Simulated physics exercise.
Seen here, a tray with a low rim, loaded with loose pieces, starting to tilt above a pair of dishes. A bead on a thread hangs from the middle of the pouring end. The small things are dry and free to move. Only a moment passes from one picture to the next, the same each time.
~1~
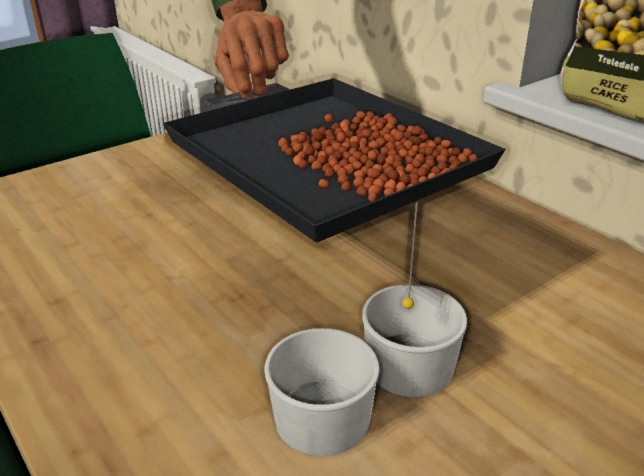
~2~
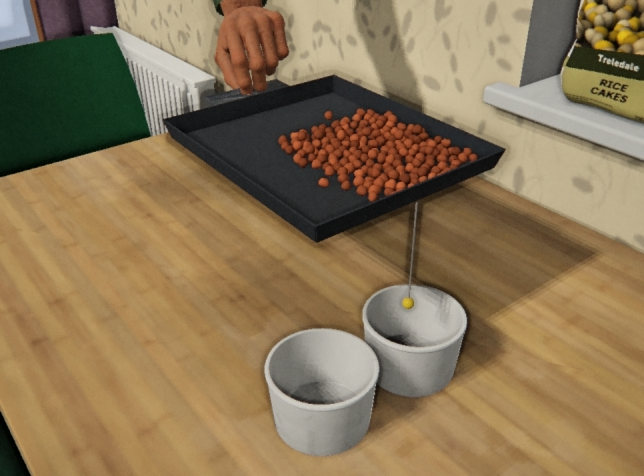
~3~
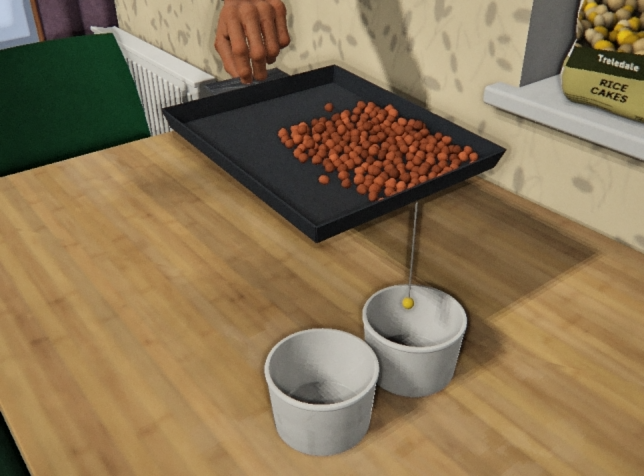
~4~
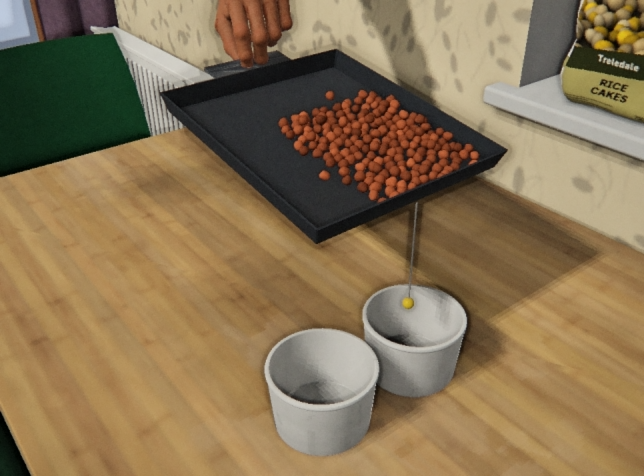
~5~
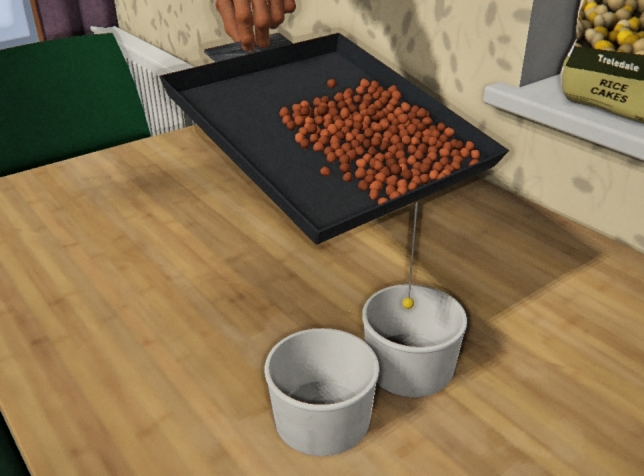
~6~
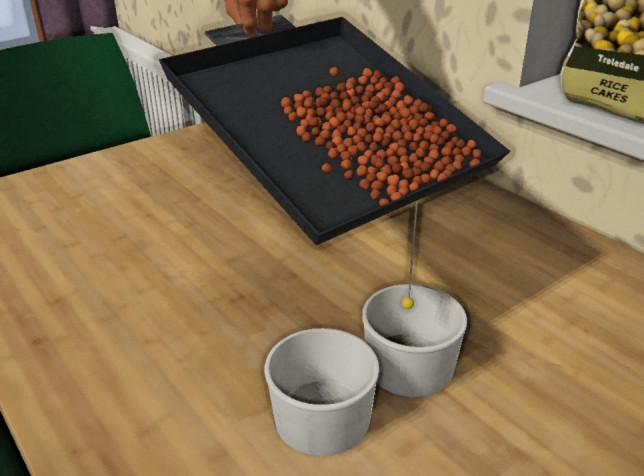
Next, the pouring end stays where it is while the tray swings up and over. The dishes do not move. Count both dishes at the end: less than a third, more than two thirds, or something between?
Together they catch under a third.
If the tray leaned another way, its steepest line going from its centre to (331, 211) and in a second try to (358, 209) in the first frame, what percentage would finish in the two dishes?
In turn 80 and 70 in a hundred.
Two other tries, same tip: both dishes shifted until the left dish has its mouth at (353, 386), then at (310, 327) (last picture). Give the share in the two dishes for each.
First some 70, then 0 per cent.
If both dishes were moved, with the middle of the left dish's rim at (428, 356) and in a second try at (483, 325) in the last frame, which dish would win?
The first try: The left one. The second: The left-hand dish.
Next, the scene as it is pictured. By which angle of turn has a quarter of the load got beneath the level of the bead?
Around 110° of tilt.
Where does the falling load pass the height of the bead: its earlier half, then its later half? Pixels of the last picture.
At about (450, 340), then at (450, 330).
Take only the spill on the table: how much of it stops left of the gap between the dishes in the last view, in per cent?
Close to 10 per cent.
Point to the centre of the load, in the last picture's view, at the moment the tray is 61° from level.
Around (421, 147).
Shortly afterwards, tray tipped steeply; all but a few on the tray; only a few in the air.
Next, tray tipped right over; all but a few on the tray; only a few outside both; only a few in the air.
Some moments later, tray tipped past a quarter turn; a little in the left dish; a little in the right dish; the bulk outside both.
In the end, tray tipped past a quarter turn; a little in the left dish; a little in the right dish; the bulk outside both.
